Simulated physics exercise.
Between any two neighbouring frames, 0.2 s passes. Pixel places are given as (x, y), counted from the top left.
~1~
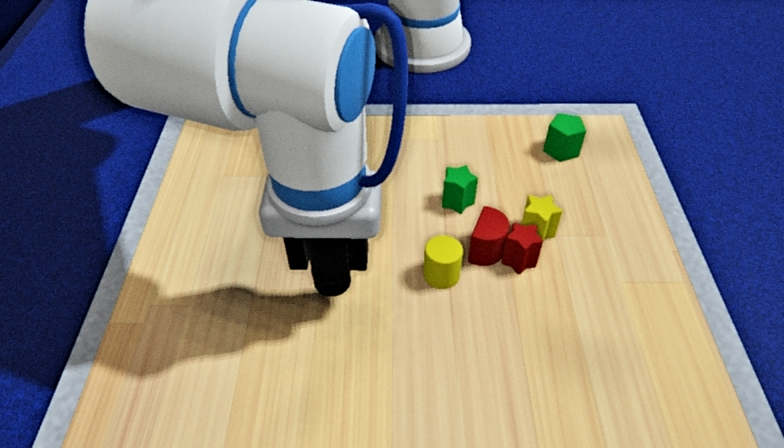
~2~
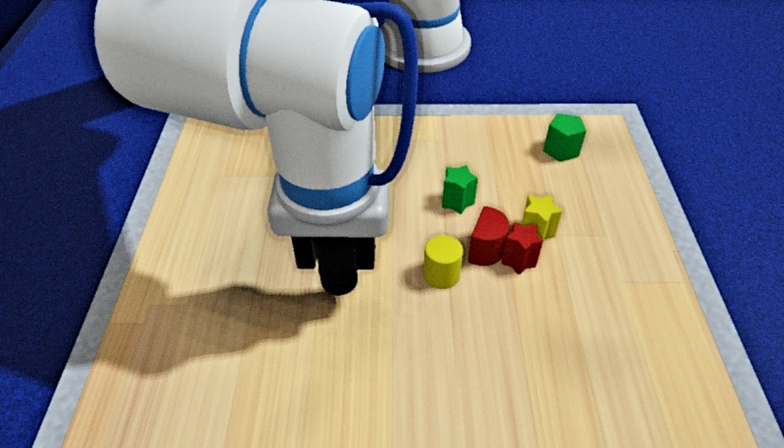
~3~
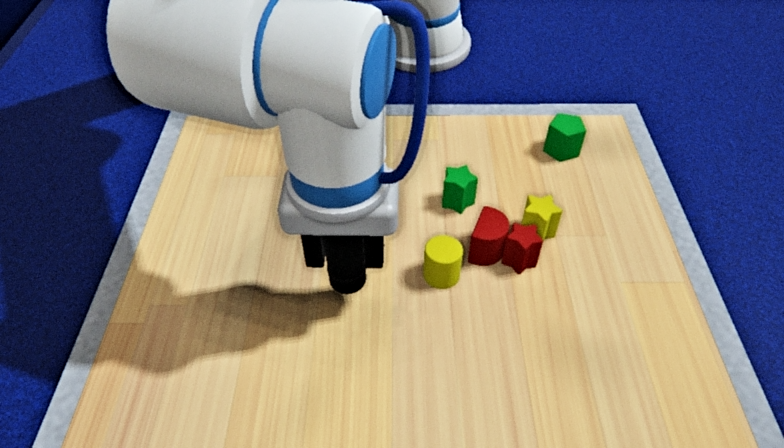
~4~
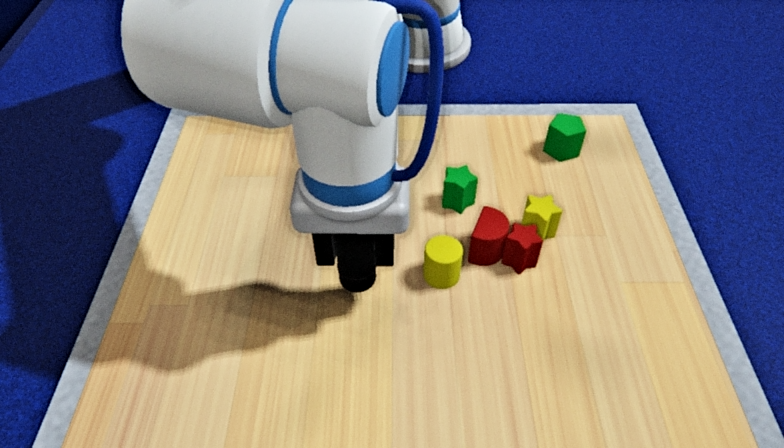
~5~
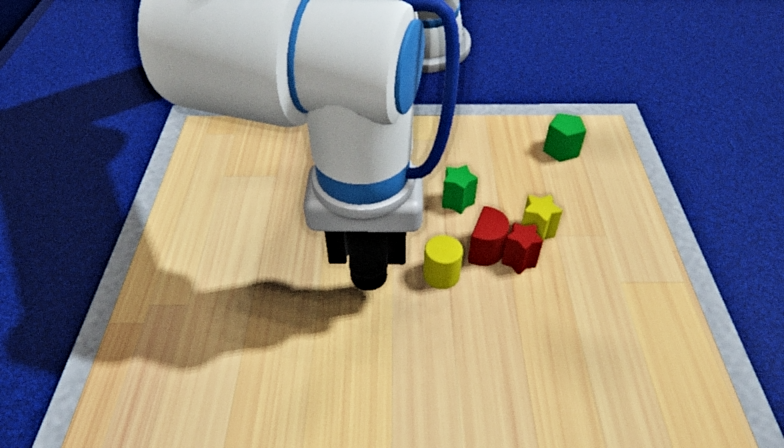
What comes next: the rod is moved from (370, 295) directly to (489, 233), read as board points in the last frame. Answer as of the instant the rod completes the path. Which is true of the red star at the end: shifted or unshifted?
The red star moves.
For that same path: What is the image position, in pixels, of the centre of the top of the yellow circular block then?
Final place: (490, 242).
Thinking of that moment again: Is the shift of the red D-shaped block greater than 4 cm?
It seems not.
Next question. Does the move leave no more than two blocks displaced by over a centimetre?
I'd say no.
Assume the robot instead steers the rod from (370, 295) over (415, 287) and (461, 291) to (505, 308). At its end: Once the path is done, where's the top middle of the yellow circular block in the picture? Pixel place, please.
So, by the moment the path ends, you'll find the top centre of the yellow circular block at (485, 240).
What follows on the original path. One third of the way, rod at (414, 255); yellow circular block at (451, 247).
Two thirds of the way, rod at (455, 234); yellow circular block at (485, 244); red D-shaped block at (506, 226), turned 65° anticlockwise; red star at (541, 236), turned 10° anticlockwise.
At the end, rod at (492, 214); yellow circular block at (490, 242); red D-shaped block at (527, 223), turned 15° anticlockwise; red star at (556, 239); yellow star at (545, 203).
